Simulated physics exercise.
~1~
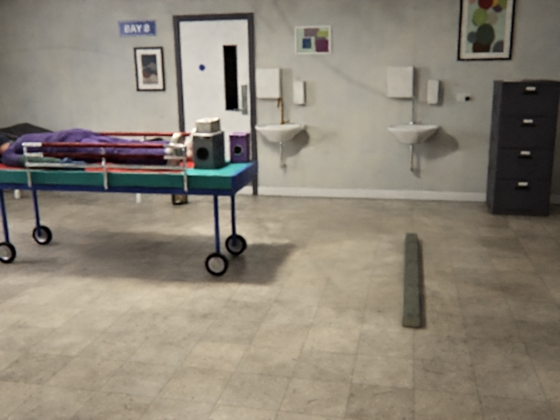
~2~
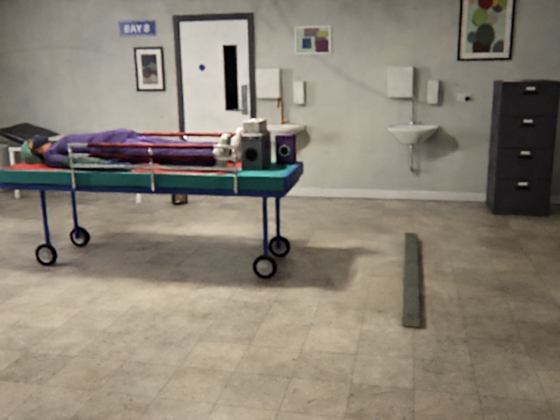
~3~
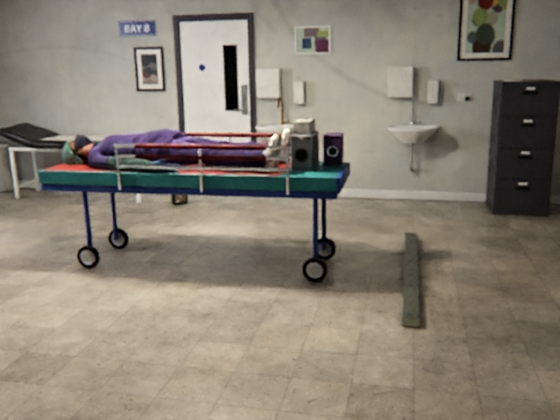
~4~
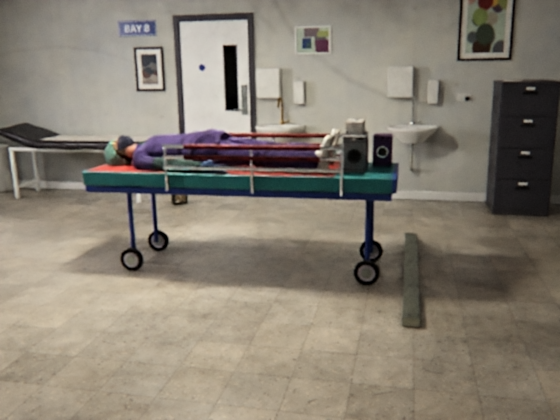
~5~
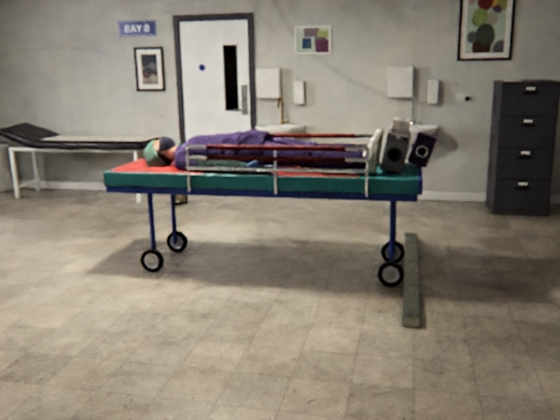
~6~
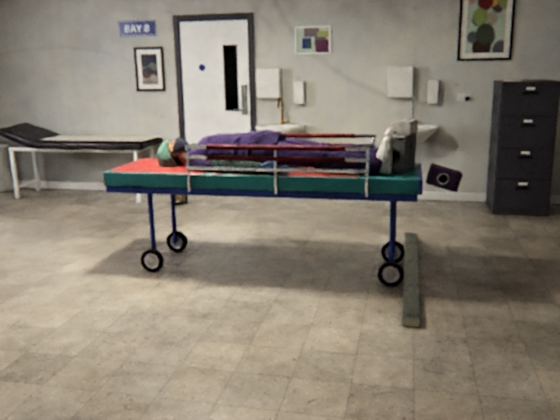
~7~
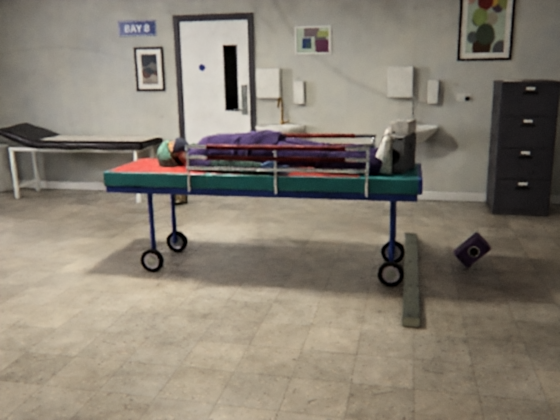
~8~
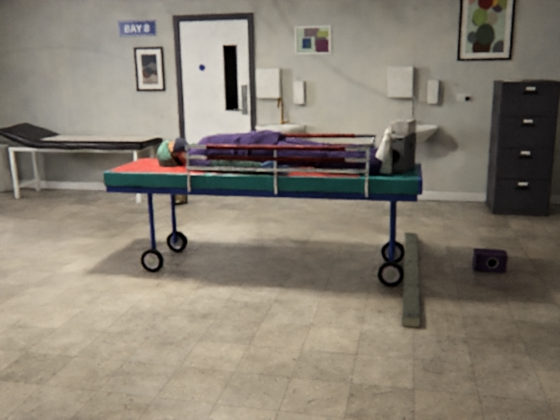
A trolley carrying a limp person in purple rolled right across a hospital room and stopped at a low strip on the floor, sending a purple pump tumbling off the end onto the floor while the person and the other items stayed aboard.
